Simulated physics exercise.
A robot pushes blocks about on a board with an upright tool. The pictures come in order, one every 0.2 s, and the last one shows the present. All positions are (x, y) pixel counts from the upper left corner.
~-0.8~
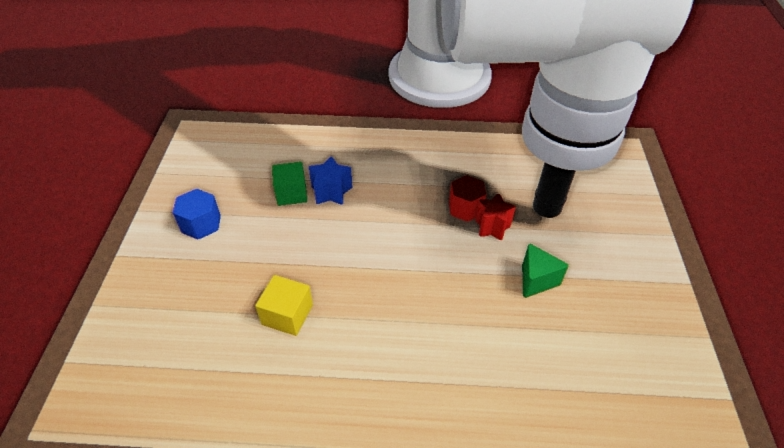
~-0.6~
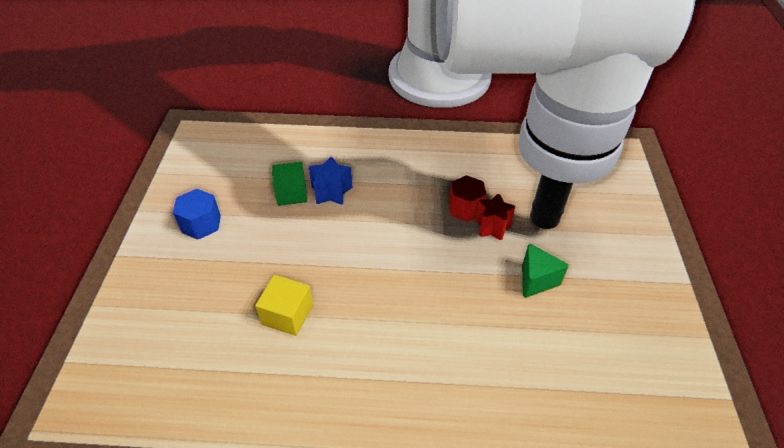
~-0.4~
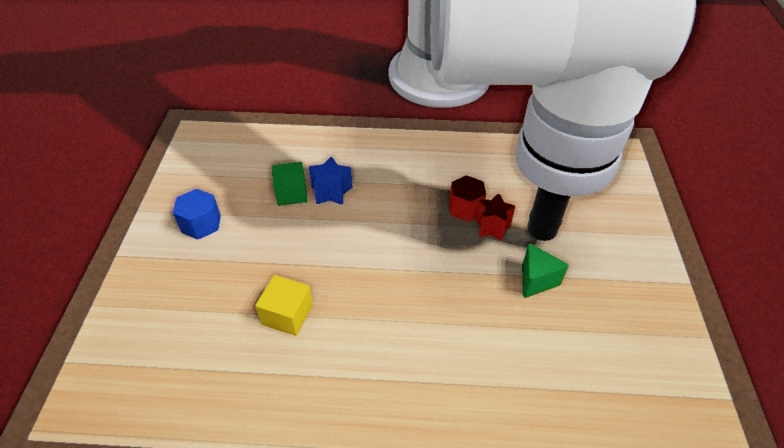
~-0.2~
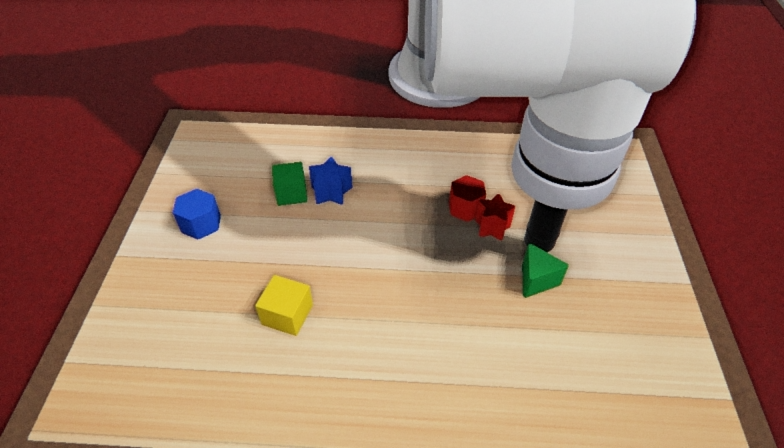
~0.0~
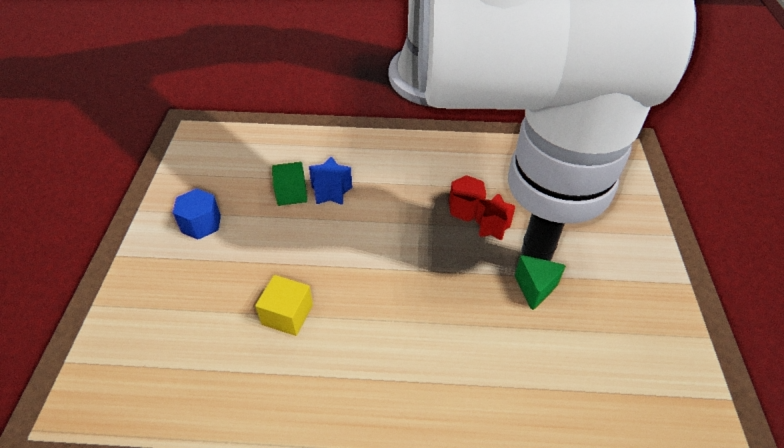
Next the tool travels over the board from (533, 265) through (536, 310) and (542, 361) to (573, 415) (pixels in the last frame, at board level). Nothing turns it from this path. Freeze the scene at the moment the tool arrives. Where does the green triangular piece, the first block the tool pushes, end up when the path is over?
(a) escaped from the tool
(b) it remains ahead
My pick is b.
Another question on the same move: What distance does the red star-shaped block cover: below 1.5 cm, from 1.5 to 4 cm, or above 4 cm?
The smallest band: Under 1.5 cm.
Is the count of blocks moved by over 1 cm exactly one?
Yes.
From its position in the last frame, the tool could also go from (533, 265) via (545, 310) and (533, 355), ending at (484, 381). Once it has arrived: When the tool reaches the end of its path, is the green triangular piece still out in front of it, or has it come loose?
Looking at the end of the path, the green triangular piece has slipped free of the tool.
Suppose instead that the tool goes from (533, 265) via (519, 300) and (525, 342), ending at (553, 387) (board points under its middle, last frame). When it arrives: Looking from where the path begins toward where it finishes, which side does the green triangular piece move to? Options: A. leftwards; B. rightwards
The answer is A.
On the path given first. One third of the way, tool at (540, 300); green triangular piece at (551, 319), turned 20° anticlockwise.
Two thirds of the way, tool at (547, 353); green triangular piece at (562, 377), turned 30° anticlockwise.
At the end, tool at (579, 407); red star-shaped block not moved; green triangular piece at (587, 437).
